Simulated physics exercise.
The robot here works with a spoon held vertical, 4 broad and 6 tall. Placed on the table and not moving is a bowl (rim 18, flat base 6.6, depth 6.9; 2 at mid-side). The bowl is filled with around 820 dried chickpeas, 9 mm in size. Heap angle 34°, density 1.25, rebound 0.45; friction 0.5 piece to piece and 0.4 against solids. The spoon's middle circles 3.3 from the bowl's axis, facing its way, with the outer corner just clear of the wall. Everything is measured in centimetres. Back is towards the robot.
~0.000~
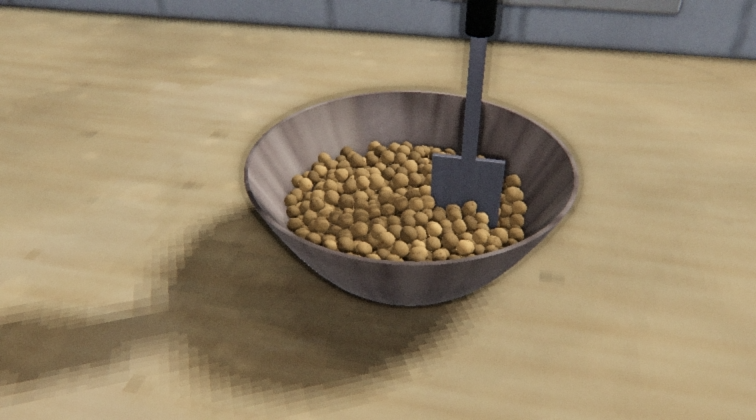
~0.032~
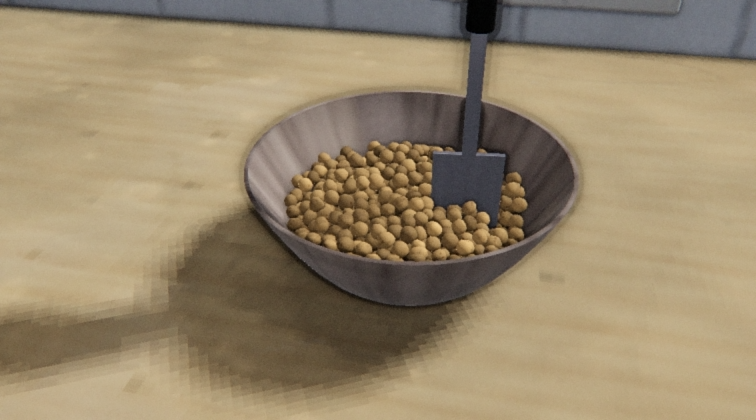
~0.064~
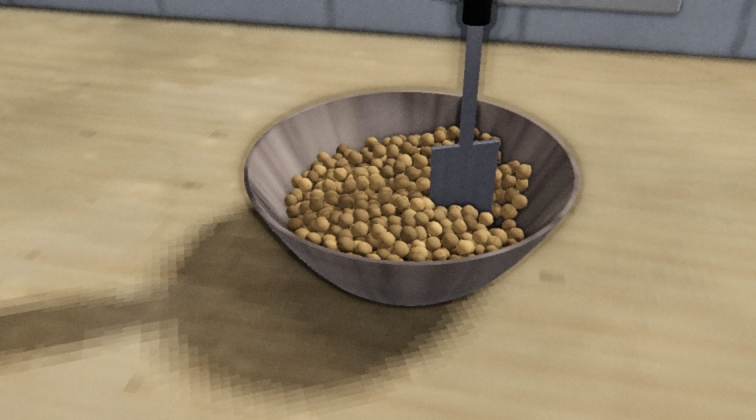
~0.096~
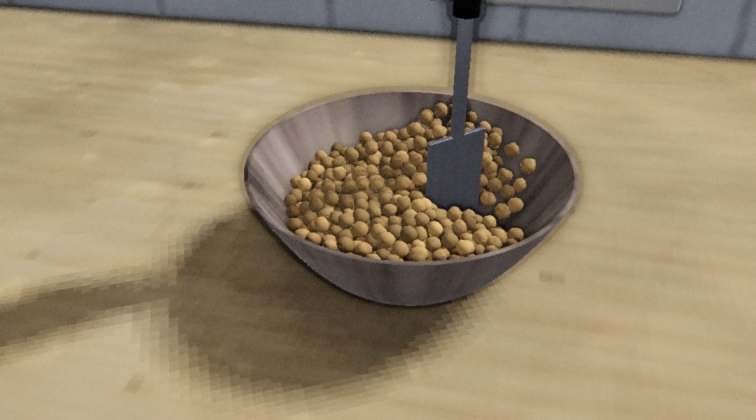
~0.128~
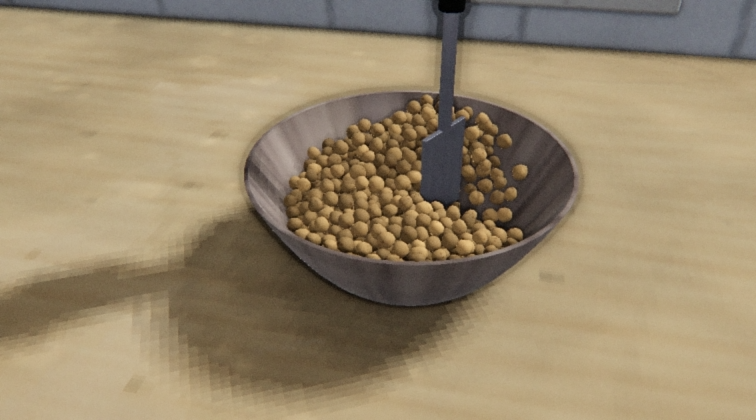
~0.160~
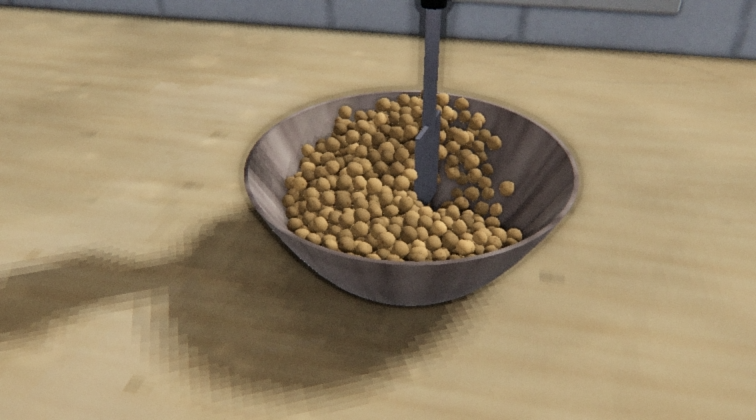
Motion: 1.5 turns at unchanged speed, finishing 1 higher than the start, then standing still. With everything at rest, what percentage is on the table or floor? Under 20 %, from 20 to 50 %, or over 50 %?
Under 20 %.
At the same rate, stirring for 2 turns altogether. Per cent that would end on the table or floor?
5 %.
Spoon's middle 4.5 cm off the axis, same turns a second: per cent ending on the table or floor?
Around 15 in a hundred, in that case.
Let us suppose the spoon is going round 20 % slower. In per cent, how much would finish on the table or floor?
That would be some 5 percent.
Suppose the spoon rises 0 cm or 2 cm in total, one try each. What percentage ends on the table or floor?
Try one: Around 10 %; try two: Around 5 %.
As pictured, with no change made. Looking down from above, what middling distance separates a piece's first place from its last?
About 6 centimetres.
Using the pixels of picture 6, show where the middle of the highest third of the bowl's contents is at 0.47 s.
Centre estimate: Approx. (403, 227) px.
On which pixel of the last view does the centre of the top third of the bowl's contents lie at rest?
Roughly at pixel (353, 203).
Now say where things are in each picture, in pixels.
Spoon neck at (471, 134), 0° round; upper third of the load around (400, 198), from x 290 to 520, top at y 150; 825 in the bowl, in the first frame.
Spoon neck at (471, 129), 7° round; upper third of the load around (401, 196), from x 290 to 520, top at y 150, in the second frame.
Spoon neck at (468, 120), 25° round; upper third of the load around (403, 182), from x 290 to 525, top at y 135, in the third frame.
Spoon neck at (459, 112), 44° round; upper third of the load around (404, 173), from x 290 to 530, top at y 110, in the fourth frame.
Spoon neck at (446, 105), 62° round; upper third of the load around (398, 163), from x 290 to 520, top at y 100, in the fifth frame.
Spoon neck at (430, 100), 81° round; upper third of the load around (386, 155), from x 290 to 515, top at y 95; 825 in the bowl, in the sixth frame.
By 0.47 s, 260° round, highest piece 9 above the table; 797 in the bowl, 13 on the table or floor, 15 in flight or on the tool.
By 0.78 s, 79° round, highest piece 9 above the table; 780 in the bowl, 43 on the table or floor, 2 in flight or on the tool.
By 1.14 s, 180° round, highest piece 8 above the table; 773 in the bowl, 52 on the table or floor.
By 1.84 s, 180° round, highest piece 8 above the table; 773 in the bowl, 52 on the table or floor.
Final count, 773 in the bowl, 52 on the table or floor. That is 6 % on the table or floor.
